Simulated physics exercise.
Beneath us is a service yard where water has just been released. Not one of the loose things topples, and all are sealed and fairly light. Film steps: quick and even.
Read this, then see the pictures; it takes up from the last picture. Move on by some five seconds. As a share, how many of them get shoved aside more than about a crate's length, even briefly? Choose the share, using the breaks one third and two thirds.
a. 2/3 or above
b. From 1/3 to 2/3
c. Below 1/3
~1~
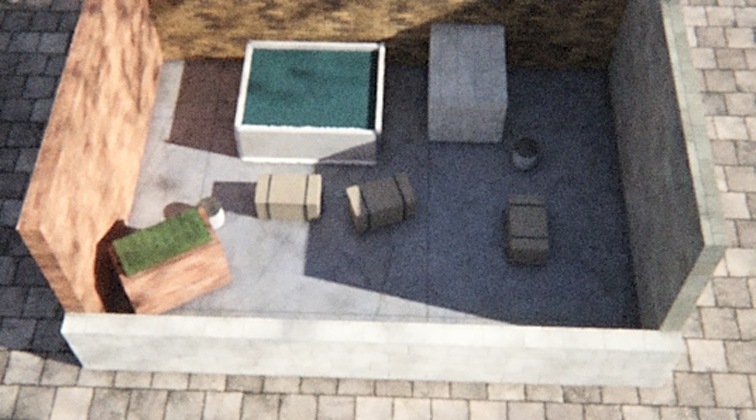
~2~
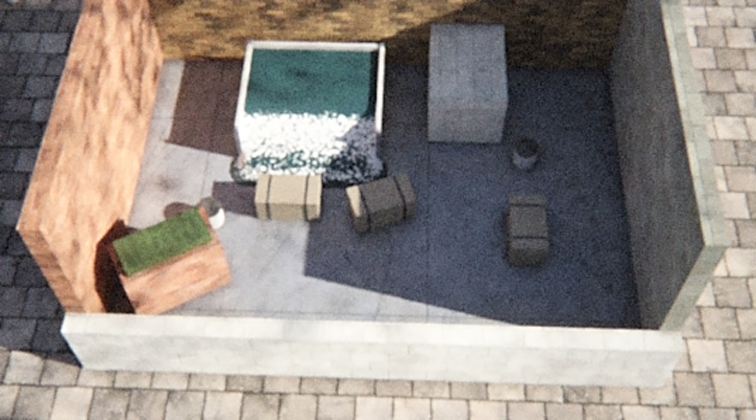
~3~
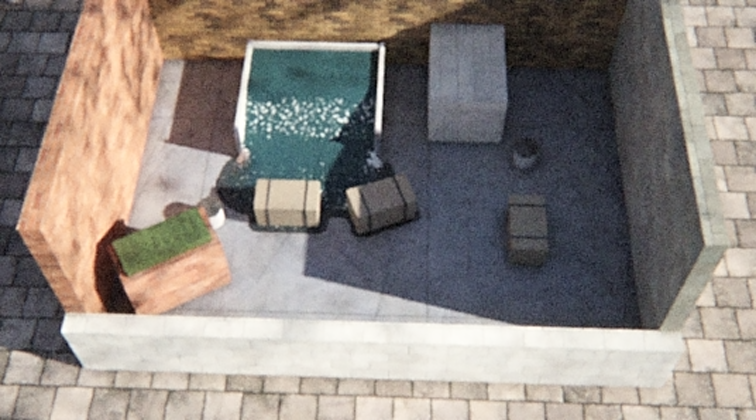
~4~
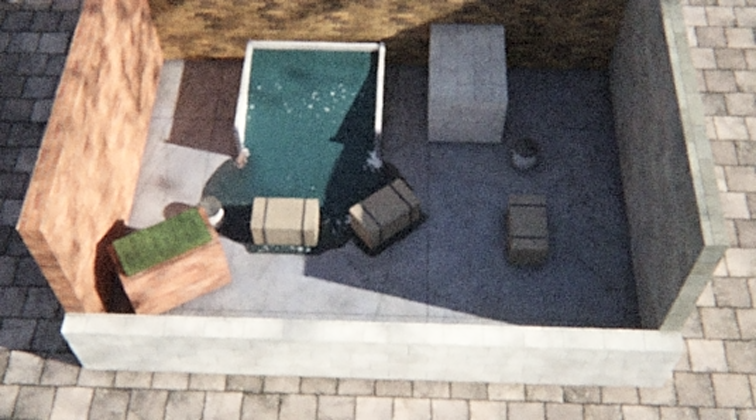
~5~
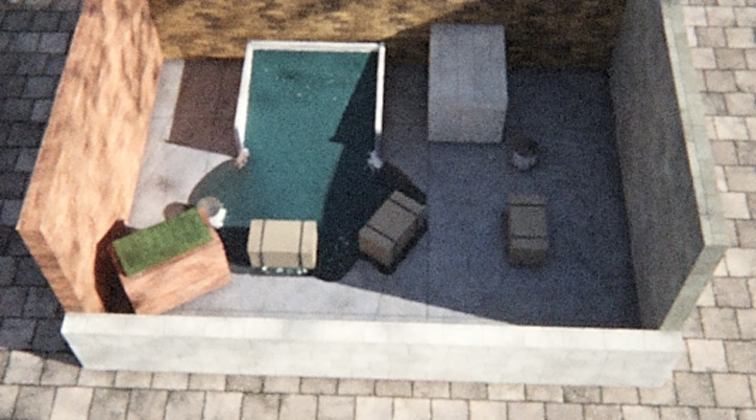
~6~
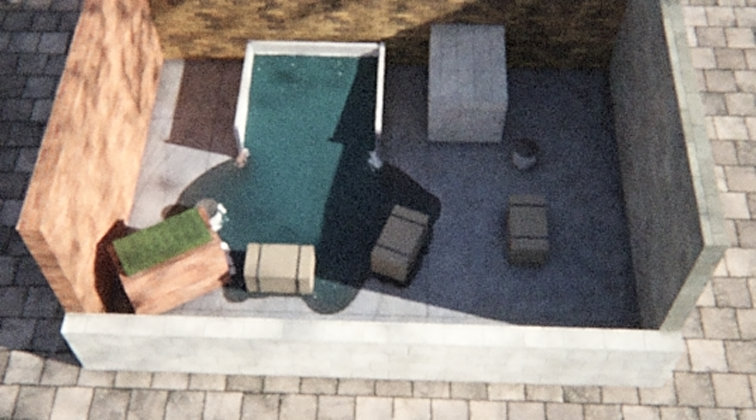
2/3 or above (a).
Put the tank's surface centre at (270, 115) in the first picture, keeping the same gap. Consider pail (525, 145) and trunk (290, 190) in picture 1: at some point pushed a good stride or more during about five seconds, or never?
Going in the order given, the first did not get there and the second got carried that far.
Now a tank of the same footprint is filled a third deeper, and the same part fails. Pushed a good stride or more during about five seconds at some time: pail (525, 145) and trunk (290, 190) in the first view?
First: Shy of that; second: At least that much.
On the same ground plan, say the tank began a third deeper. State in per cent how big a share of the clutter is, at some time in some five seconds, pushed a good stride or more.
Share moved that far: Approx. 80 %.
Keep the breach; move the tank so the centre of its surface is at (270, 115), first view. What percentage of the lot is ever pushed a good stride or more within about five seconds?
About 60 in a hundred.
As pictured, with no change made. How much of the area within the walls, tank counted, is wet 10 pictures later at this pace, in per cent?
Estimate: Close to 50 in a hundred.
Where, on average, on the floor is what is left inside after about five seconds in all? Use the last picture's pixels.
Roughly at (431, 189).
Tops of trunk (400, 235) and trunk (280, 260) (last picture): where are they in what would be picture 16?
The first top is near (515, 294) and the second near (256, 301).
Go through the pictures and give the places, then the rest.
The first frame shows a trunk at (288, 189), on the bottom; a trunk at (381, 194), on the bottom; 0 of 5 have shifted.
The second frame shows a trunk at (288, 189) rests on the ground; a trunk at (381, 194) rests on the ground; 0 of 5 have shifted.
The third frame shows a trunk at (287, 195), on the bottom, close to its start; a trunk at (381, 195), on the bottom; 1 of 5 have shifted.
The fourth frame shows a trunk at (285, 214) rests on the ground, a stride from its start; a trunk at (385, 205), on the bottom, close to its start; 2 of 5 have shifted.
The fifth frame shows a trunk at (282, 236) rests on the ground, a stride from its start; a trunk at (392, 220) rests on the ground, a stride from its start; 2 of 5 have shifted.
The sixth frame shows a trunk at (279, 261) rests on the ground, a stride from its start; a trunk at (400, 235), on the bottom, a stride from its start; 2 of 5 have shifted.
A moment on, 2 of 5 are well off their spots; 1 afloat.
Next, 3 of 5 are well off their spots; 2 afloat.
Later, 3 of 5 are well off their spots; 3 afloat.
In the end, 3 of 5 are well off their spots, and 4 have been at some point; 4 afloat.
